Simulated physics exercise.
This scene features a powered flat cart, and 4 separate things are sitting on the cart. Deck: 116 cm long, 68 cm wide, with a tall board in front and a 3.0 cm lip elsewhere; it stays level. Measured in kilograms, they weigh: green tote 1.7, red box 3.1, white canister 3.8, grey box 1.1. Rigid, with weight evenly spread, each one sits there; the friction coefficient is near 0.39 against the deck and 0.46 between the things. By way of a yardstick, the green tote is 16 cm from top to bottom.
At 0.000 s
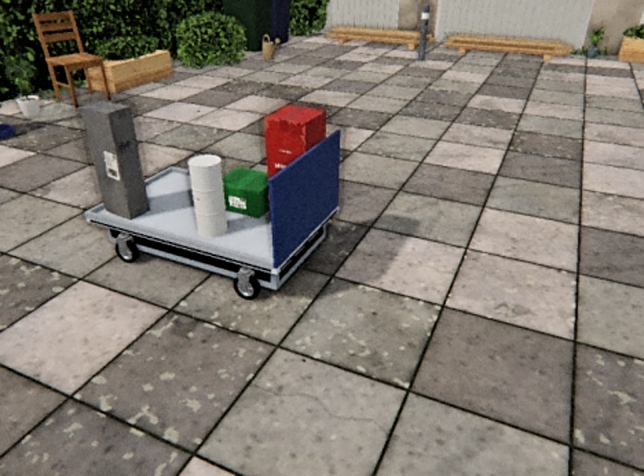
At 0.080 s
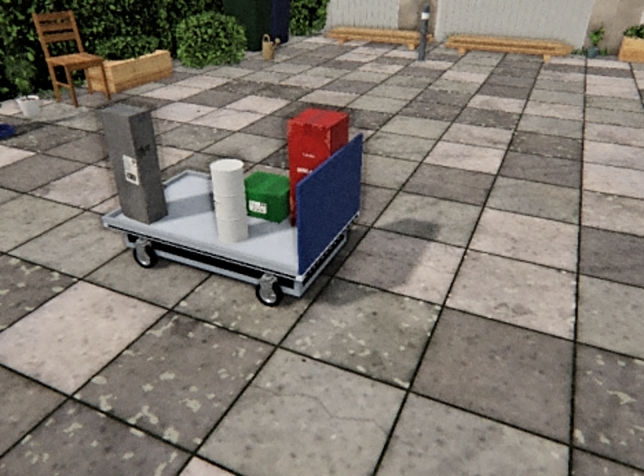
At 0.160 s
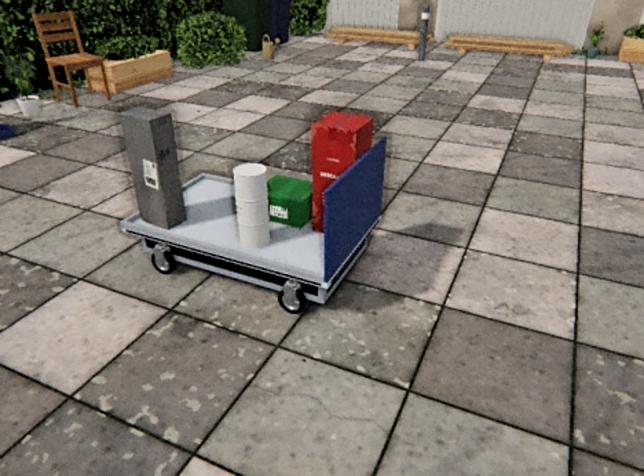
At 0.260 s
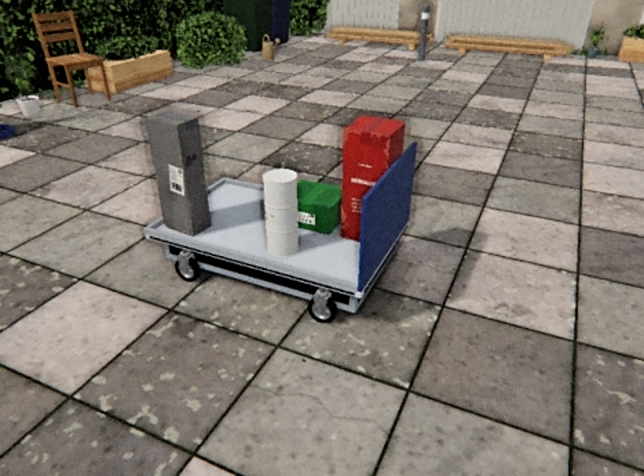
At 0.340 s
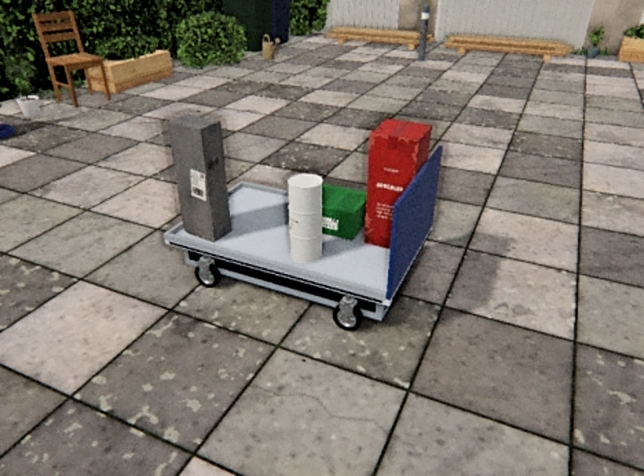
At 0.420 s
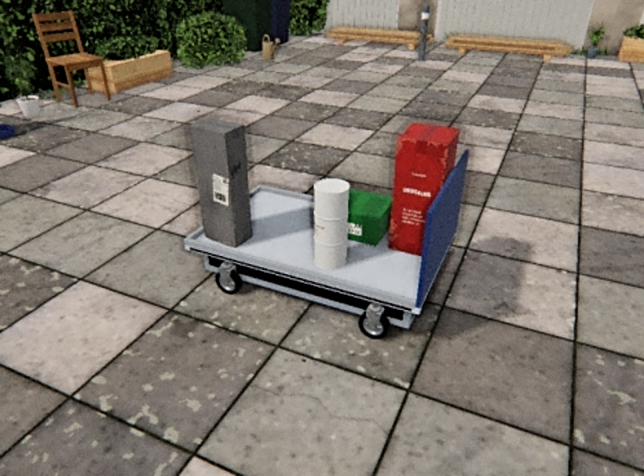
A flat cart with a blue upright board at its right end stands on a paved patio of grey and pinkish slabs, seen from above, with a wooden chair, planters and bushes behind. On it are a tall grey box at left, a white canister, a small green tote and a tall red box by the board. The cart rolls steadily rightward and slightly nearer, its load staying in place, while the view stays still.
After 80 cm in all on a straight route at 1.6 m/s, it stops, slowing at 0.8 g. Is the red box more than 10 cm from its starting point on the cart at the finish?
No.
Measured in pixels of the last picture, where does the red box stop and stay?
You'll find it at about (491, 204).
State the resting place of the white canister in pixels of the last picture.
Its middle comes to rest around (457, 250).
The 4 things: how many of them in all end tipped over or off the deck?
Tally: 2.
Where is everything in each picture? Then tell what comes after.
In the first frame, 0 cm covered; red box (297, 167); green tote (249, 192).
In the second frame, 13 cm covered; grey box (136, 166); green tote (268, 197).
In the third frame, 26 cm covered; white canister (253, 207); grey box (155, 170).
In the fourth frame, 42 cm covered; green tote (315, 207); white canister (282, 214).
In the fifth frame, 54 cm covered; grey box (201, 180); green tote (337, 211).
In the sixth frame, 67 cm covered; red box (423, 191); white canister (331, 225).
By 0.72 s, 96 cm covered, stopped; red box 2 cm from its spot near (491, 204); grey box tilted 7°; white canister 10 cm from its spot.
By 1.02 s, 96 cm covered, stopped; red box 2 cm from its spot near (491, 204); grey box tilted 40°; white canister tilted 20°.
When it is over (2.7 s), lying over on the cart, white canister and grey box; the other 2 within 10 cm of the start. In the last view, red box near (491, 204).
